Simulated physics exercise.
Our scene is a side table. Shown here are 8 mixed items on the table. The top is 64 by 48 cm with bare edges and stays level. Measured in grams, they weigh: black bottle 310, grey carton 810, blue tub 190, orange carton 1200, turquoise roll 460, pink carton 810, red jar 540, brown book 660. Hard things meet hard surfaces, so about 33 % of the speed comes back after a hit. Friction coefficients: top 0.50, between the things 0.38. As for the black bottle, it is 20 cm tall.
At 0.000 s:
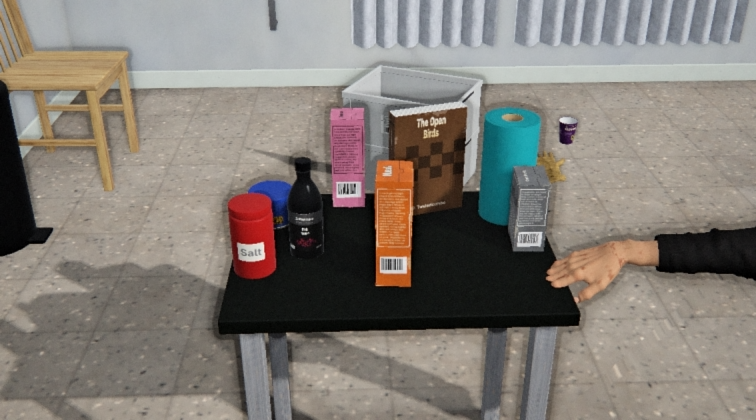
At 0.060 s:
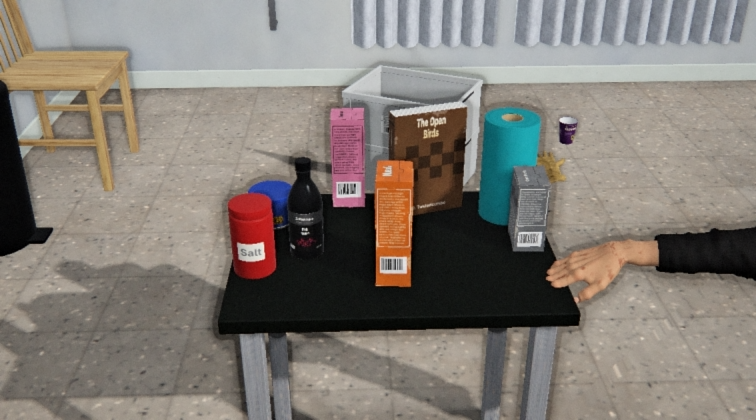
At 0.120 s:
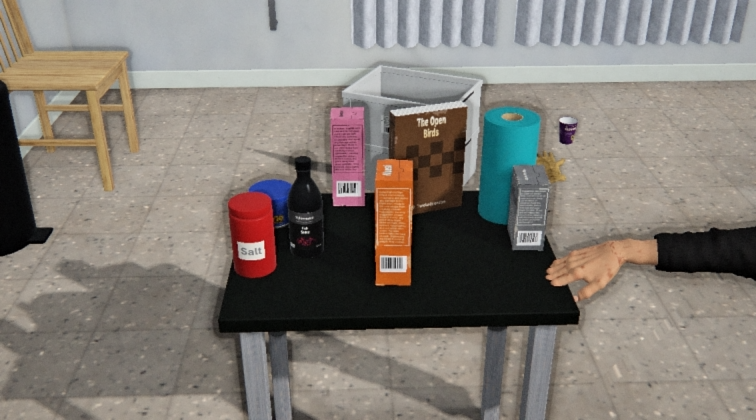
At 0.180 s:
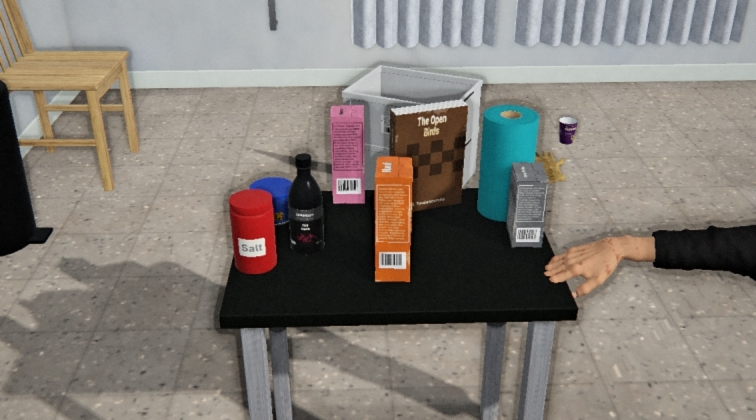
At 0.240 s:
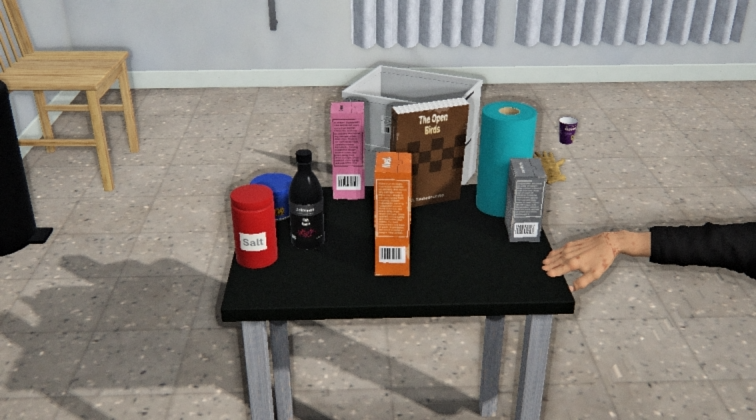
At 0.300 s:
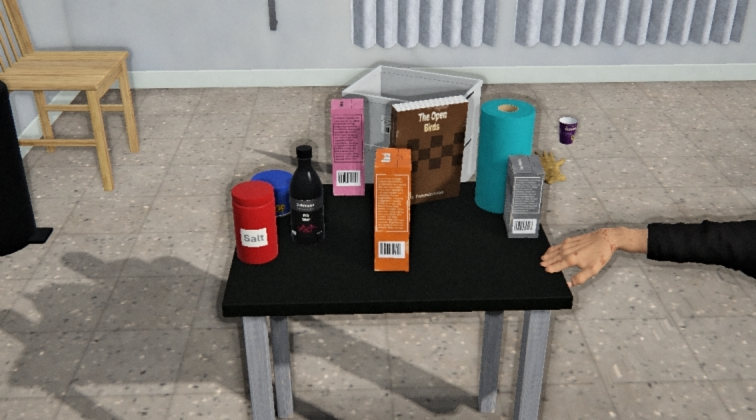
In the video, a hand rests at the right edge of a black side table holding eight items, including a red jar, cartons and a brown book, and the table shifts slightly away from the viewer with the items on it.
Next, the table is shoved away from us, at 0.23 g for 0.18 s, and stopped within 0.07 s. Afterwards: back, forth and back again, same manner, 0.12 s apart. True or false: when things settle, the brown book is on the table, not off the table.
False.
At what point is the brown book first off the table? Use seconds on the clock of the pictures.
Somewhere about 0.6 s.
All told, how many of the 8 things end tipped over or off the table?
My answer is 4.
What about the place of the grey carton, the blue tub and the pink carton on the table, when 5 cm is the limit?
Grey carton: Remains in place; blue tub: Remains in place; pink carton: Is displaced.
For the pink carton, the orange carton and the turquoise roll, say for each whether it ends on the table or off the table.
Pink carton: Stays in bounds; orange carton: Goes out of bounds; turquoise roll: Stays in bounds.
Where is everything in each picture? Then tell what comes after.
Brown book (427, 161); black bottle (305, 207), in the first frame.
Blue tub (272, 205); orange carton (394, 224), in the second frame.
Turquoise roll (508, 166); pink carton (348, 157), in the third frame.
Table 2 cm from its start; red jar (253, 232); black bottle (305, 203), in the fourth frame.
Table 4 cm from its start; brown book (427, 155) tilted 5°; grey carton (525, 200), in the fifth frame.
Table 5 cm from its start; brown book (427, 152) tilted 5°; orange carton (393, 210), in the sixth frame.
By 0.80 s, brown book now off the table; black bottle tilted 16°; orange carton tilted 12°.
By 1.10 s, table 5 cm from its start; black bottle on its side; orange carton tilted 33°; pink carton tilted 32°.
By 1.40 s, orange carton now off the table; pink carton on its side; black bottle on its side.
By 1.80 s, pink carton on its side; black bottle on its side.
When it is over (2.1 s), off the table, orange carton and brown book; lying over on the table, black bottle and pink carton; the other 4 within 5 cm of the start.
